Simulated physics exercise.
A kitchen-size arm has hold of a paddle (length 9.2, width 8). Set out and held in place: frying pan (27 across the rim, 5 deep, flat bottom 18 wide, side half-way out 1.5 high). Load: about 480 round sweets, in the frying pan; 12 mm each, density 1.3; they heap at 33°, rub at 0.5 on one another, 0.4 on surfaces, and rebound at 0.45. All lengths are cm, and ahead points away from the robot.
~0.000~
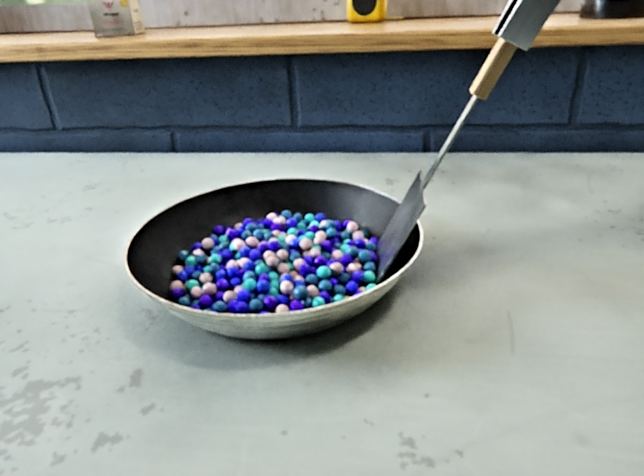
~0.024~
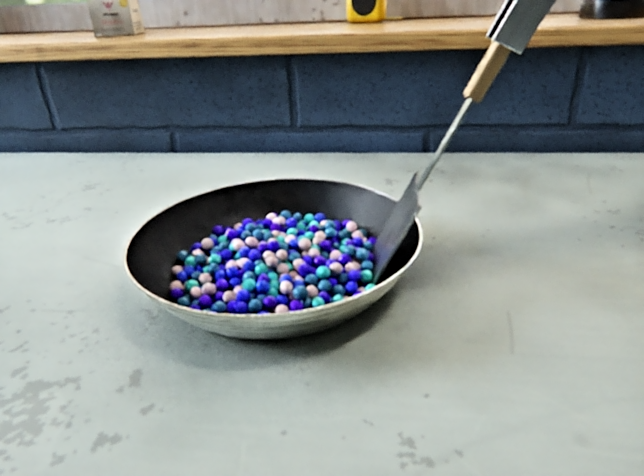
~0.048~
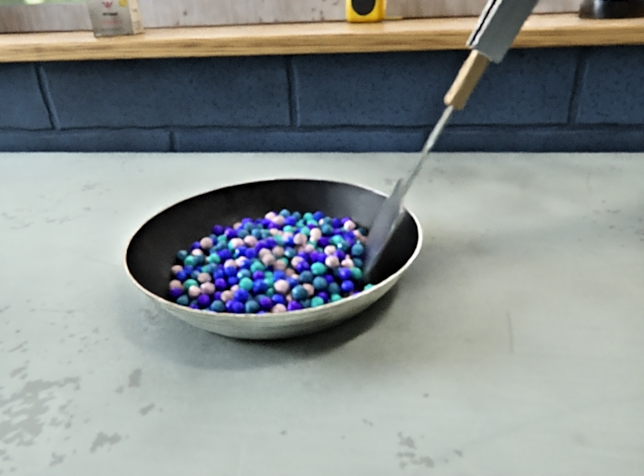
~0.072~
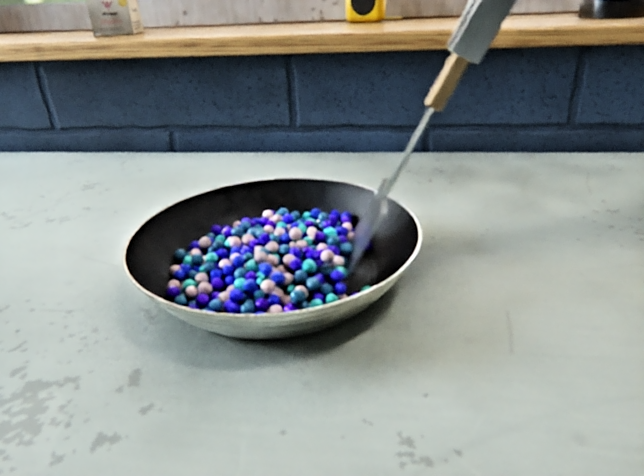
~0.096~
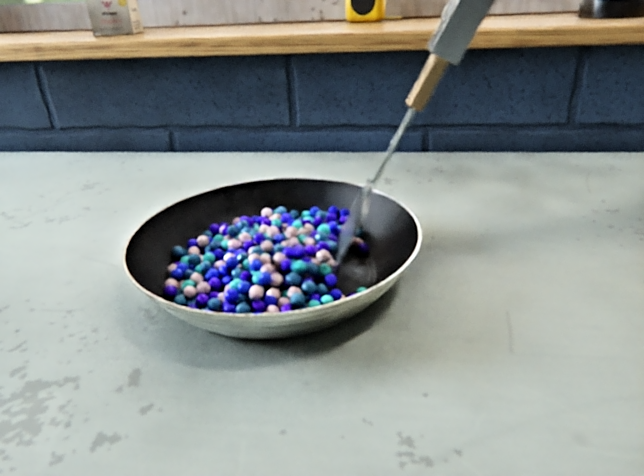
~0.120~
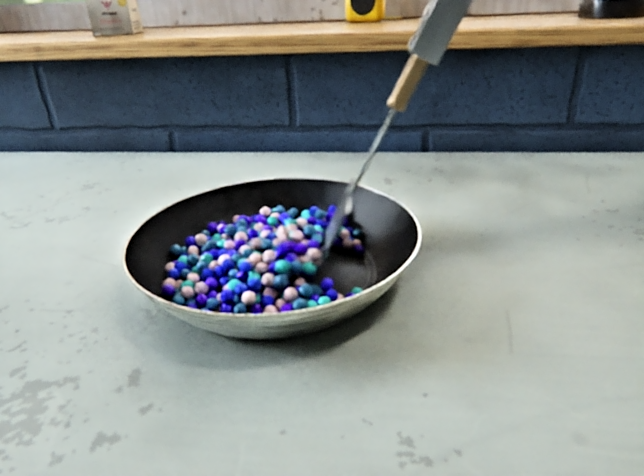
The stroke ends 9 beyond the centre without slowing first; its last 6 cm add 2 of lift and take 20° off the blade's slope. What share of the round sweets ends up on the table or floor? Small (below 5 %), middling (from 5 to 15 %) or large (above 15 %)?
Answer: Middling; from 5 to 15 % of the round sweets finish on the table or floor.
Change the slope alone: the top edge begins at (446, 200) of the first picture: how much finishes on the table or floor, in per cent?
About 5 per cent.
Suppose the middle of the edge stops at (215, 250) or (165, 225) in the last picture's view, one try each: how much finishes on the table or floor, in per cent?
Some 0 and 30 per cent.
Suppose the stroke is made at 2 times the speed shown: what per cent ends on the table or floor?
About 25 per cent.
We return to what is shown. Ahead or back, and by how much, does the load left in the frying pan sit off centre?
About 4.5 cm ahead.
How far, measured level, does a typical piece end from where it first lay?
Some 4 cm.
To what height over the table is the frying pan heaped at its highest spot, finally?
Roughly 7.0 cm.
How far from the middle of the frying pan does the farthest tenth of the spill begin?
Roughly 25 cm.
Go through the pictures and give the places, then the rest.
In the first picture, the paddle top edge at (423, 186), sloping 64°; upper third of the load around (282, 255), from x 175 to 375, top at y 215; 477 in the frying pan.
In the second picture, the paddle top edge at (418, 188), sloping 64°; upper third of the load around (283, 255), from x 175 to 370, top at y 215.
In the third picture, the paddle top edge at (402, 194), sloping 64°; upper third of the load around (283, 253), from x 175 to 370, top at y 215.
In the fourth picture, the paddle top edge at (385, 195), sloping 64°; upper third of the load around (280, 252), from x 175 to 365, top at y 215.
In the fifth picture, the paddle top edge at (368, 194), sloping 64°; upper third of the load around (277, 251), from x 170 to 365, top at y 210.
In the sixth picture, the paddle top edge at (351, 194), sloping 64°; upper third of the load around (275, 248), from x 170 to 360, top at y 210; 477 in the frying pan.
After 0.19 s, sloping 64°, highest piece 6 above the table; 477 in the frying pan.
After 0.26 s, sloping 56°, highest piece 6 above the table; 477 in the frying pan.
After 0.50 s, sloping 44°, highest piece 8 above the table; 430 in the frying pan, 42 on the table or floor, 5 on the blade or in flight.
After 1.55 s, sloping 44°, highest piece 6 above the table; 428 in the frying pan, 49 on the table or floor.
In the end, 428 in the frying pan, 49 on the table or floor. That is 10 % on the table or floor.
